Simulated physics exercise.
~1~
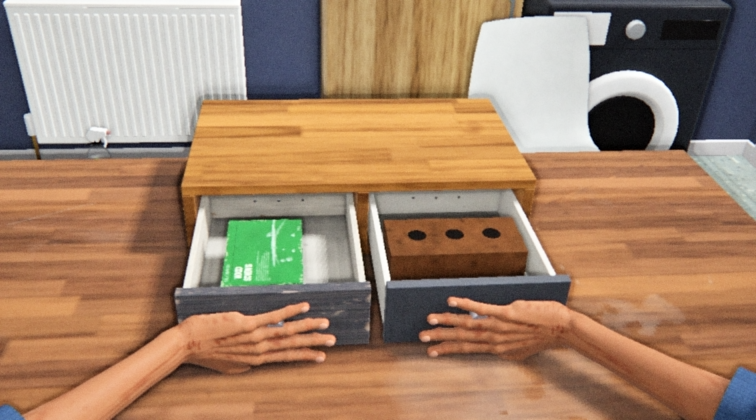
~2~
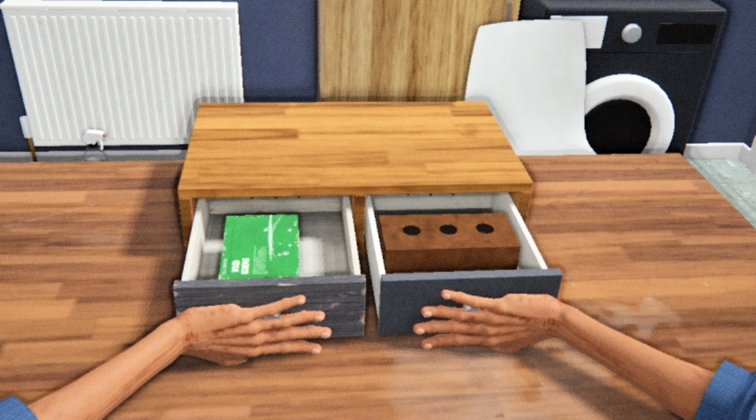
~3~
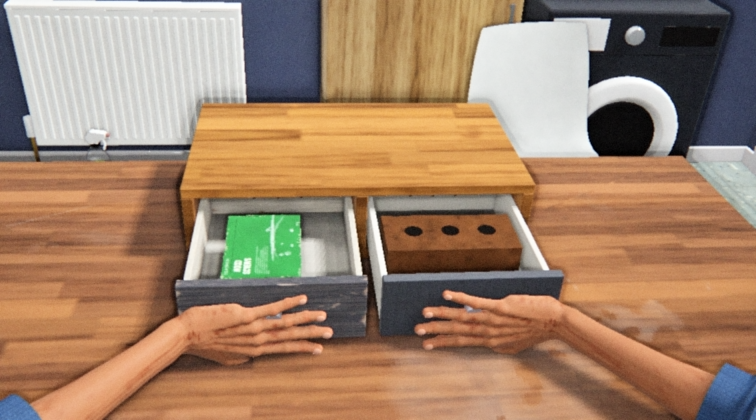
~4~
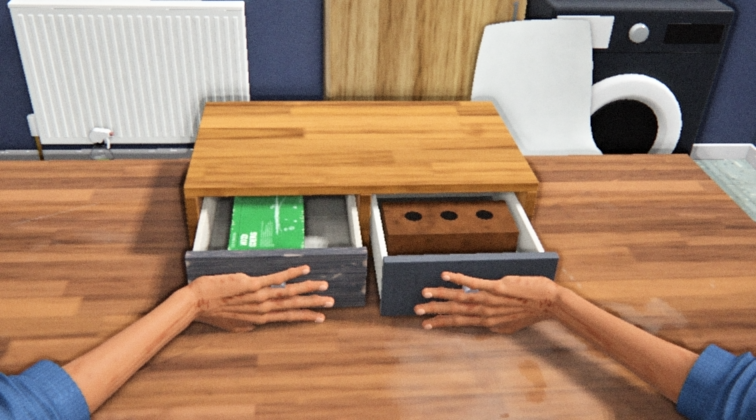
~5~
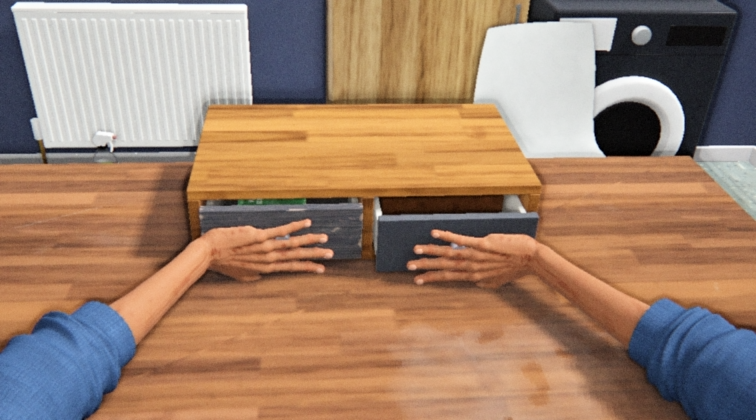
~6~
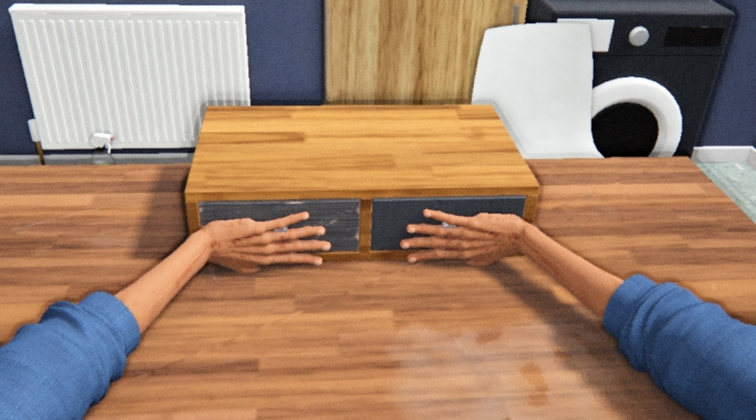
On a wooden worktop before a radiator and a washing machine, two hands push the open drawers of a small chest inward, the left holding a green box and the right a brown brick, until both drawers are shut and their contents are hidden.
